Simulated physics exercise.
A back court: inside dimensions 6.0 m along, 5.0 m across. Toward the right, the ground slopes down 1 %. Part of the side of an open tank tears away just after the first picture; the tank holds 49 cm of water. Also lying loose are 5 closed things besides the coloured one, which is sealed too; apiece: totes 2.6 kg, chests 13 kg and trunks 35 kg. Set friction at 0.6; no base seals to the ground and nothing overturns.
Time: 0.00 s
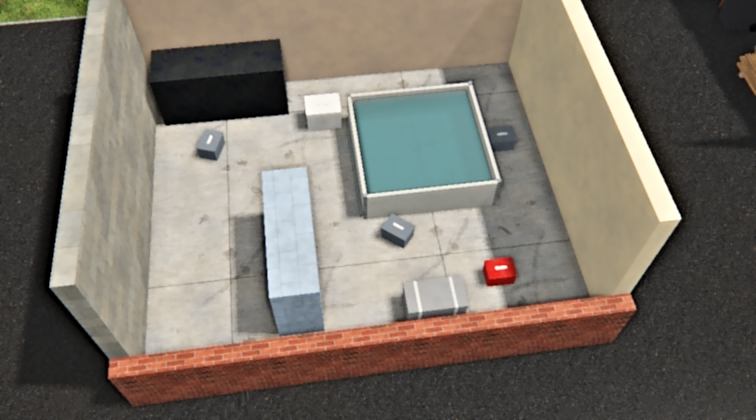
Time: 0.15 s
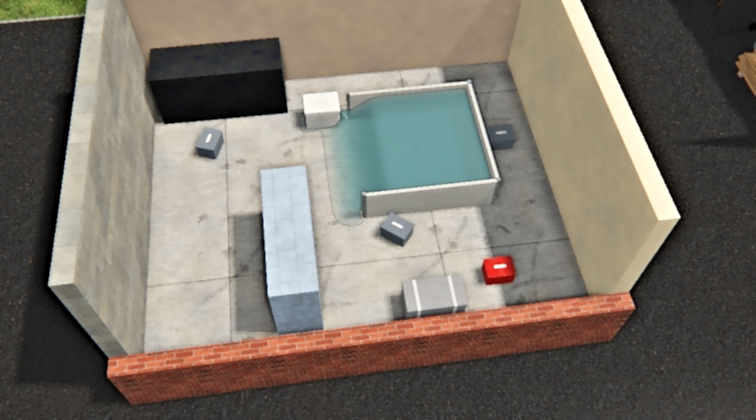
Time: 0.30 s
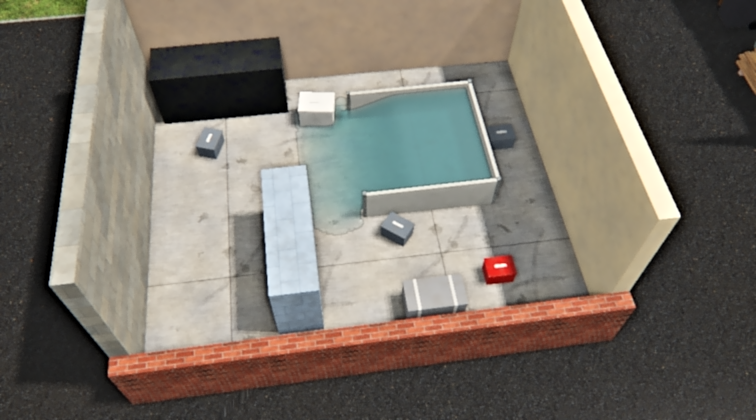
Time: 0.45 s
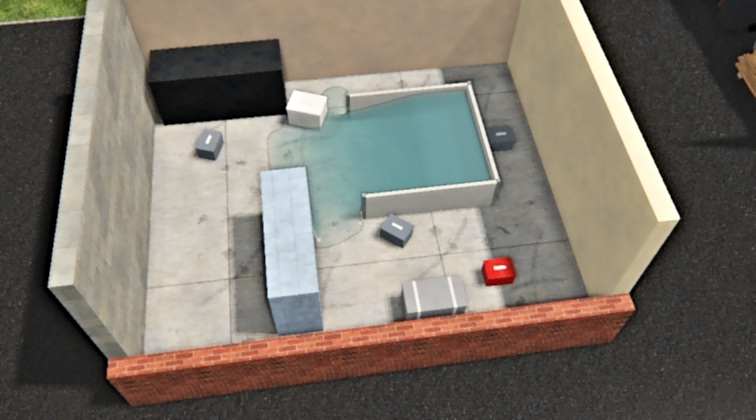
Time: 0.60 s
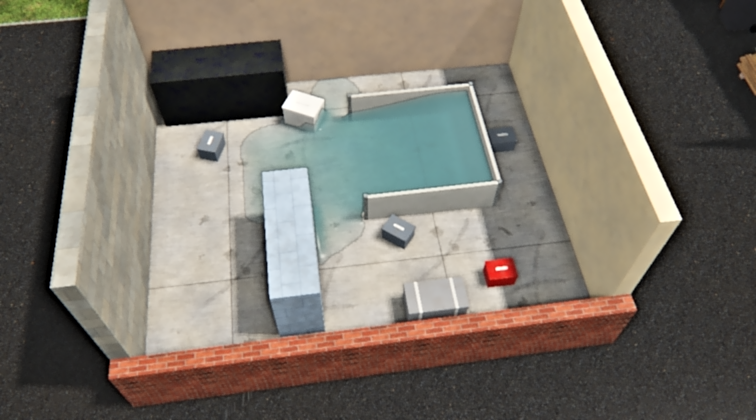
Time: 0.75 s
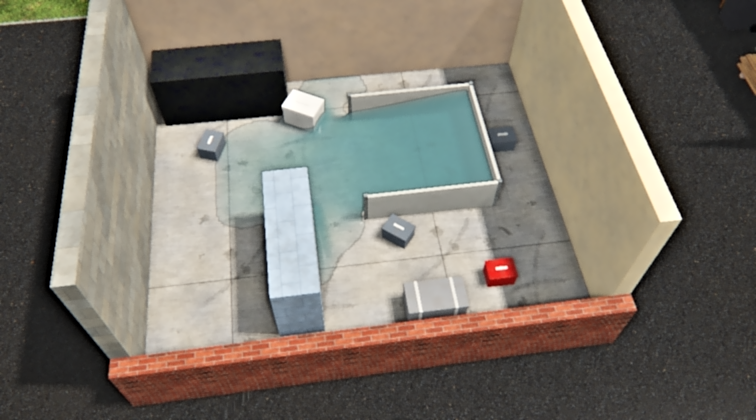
Teal water fills a pale-walled square tank right of centre in a walled concrete court, seen from high above by a still camera. A black block stands at the back left, a pale blue one left of centre, with a white box, small grey boxes, a striped grey trunk and a red box around. The tank's left side opens, water spreads leftward across the floor around the blue block, and the white box shifts slightly left, turning.
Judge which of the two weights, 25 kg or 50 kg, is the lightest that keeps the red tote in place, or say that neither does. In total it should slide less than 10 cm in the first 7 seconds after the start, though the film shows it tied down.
I'd say the lighter mass already keeps it put.
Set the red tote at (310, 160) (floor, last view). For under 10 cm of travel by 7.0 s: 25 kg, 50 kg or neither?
Looks like the outcome is this: The heavier one is needed.
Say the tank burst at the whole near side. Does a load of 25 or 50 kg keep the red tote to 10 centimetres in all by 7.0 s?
Answer: The big one only.
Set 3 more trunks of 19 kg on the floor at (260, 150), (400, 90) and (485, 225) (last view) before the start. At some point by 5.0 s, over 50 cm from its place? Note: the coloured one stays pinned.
In turn: Past it, under, short of it.
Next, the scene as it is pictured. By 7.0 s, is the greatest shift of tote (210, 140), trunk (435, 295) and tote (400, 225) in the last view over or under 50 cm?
In sequence the three objects are farther, not as far and farther.
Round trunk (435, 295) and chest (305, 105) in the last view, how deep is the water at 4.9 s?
Some 5 cm at the first, some 9 cm at the second.
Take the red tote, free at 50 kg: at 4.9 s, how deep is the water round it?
1 cm, roughly.
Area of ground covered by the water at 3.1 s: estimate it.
Wet area: Approx. 19 m2.
After 1.4 s the red tote would be 0 cm from its start with 25 kg and 0 cm from its start with 50 kg; 0 cm of water round it then.
After 3.1 s the red tote would be 0 cm from its start with 25 kg and 0 cm from its start with 50 kg; 0 cm of water round it then.
After 4.9 s the red tote would be 0 cm from its start with 25 kg and 0 cm from its start with 50 kg; 1 cm of water round it then.
After 7.0 s the red tote would be 0 cm from its start with 25 kg and 0 cm from its start with 50 kg; 2 cm of water round it then.
